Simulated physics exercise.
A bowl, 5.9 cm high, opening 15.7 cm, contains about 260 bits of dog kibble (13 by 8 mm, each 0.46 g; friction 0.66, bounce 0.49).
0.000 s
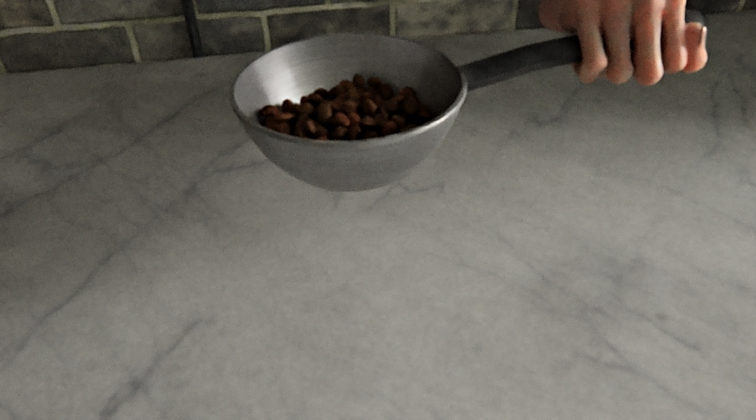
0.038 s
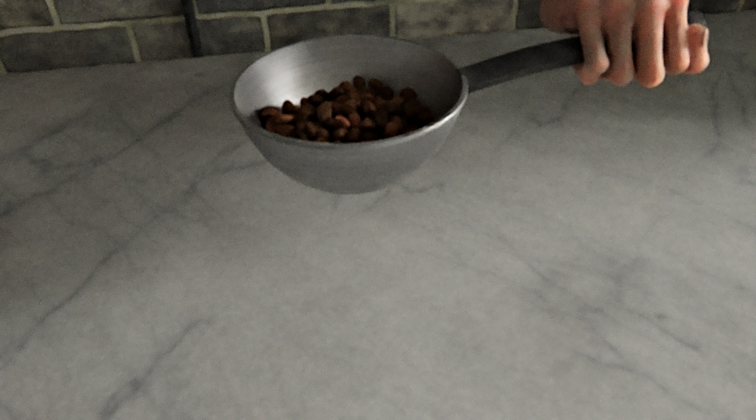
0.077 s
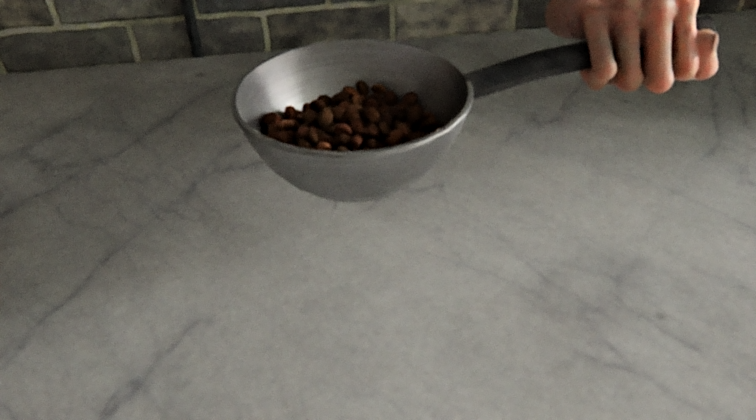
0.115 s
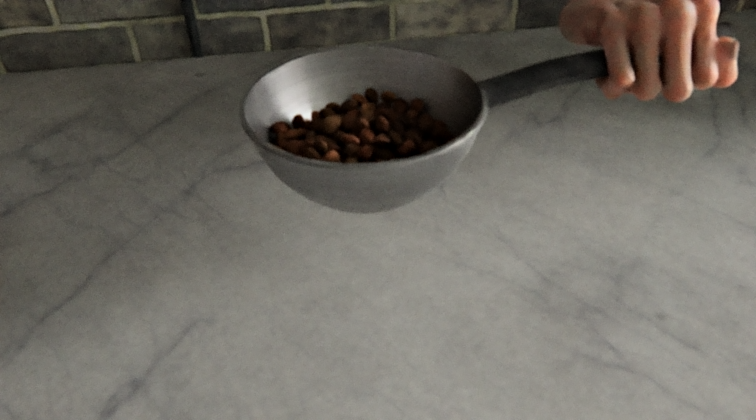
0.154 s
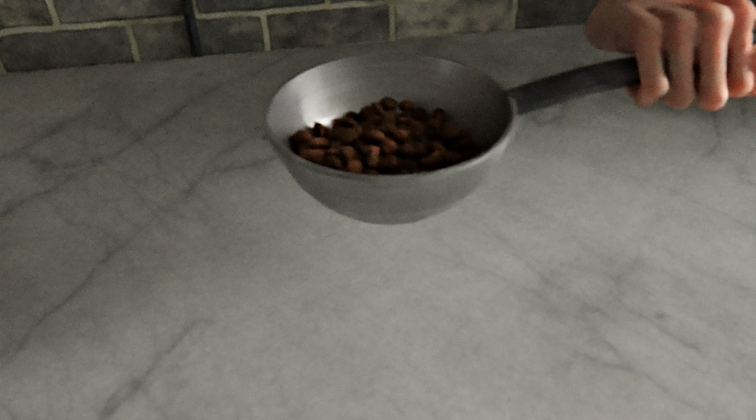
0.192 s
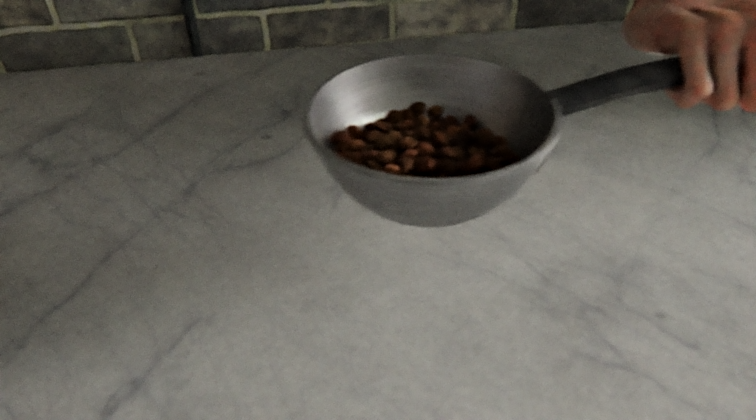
The footage shows a hand holding a gray metal bowl by its dark handle, filled partway with small brown pieces, above a marble countertop. The hand moves the level bowl slightly toward the viewer, then increasingly to the right.
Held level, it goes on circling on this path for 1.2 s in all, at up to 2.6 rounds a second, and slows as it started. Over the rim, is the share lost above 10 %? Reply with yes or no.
Yes.
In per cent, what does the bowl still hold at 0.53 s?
Near 100 in a hundred.
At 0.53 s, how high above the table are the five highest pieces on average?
Estimate: Near 16 cm.
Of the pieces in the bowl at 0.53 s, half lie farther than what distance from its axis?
Roughly 4.5 cm from the centre line.
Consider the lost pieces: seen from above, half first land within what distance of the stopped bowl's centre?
22 cm.
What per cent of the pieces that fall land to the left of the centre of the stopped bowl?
That share is around 60 %.
After 0.53 s, bowl 100 %; middle of the pieces not yet landed near (344, 130).
After 0.80 s, bowl 90 %, in the air 10 %; middle of the pieces not yet landed near (429, 78).
After 1.06 s, bowl 75 %, fallen left of where it stops 5 %, fallen right of where it stops 5 %, fallen behind where it stops 5 %, in the air 5 %; middle of the pieces not yet landed near (467, 158).
After 1.30 s, bowl 75 %, fallen left of where it stops 10 %, fallen right of where it stops 5 %, fallen behind where it stops 5 %, fallen in front of where it stops 5 %; middle of the pieces not yet landed near (501, 122).
At rest (1.7 s), bowl 75 %, fallen left of where it stops 10 %, fallen right of where it stops 5 %, fallen behind where it stops 5 %, fallen in front of where it stops 5 %.
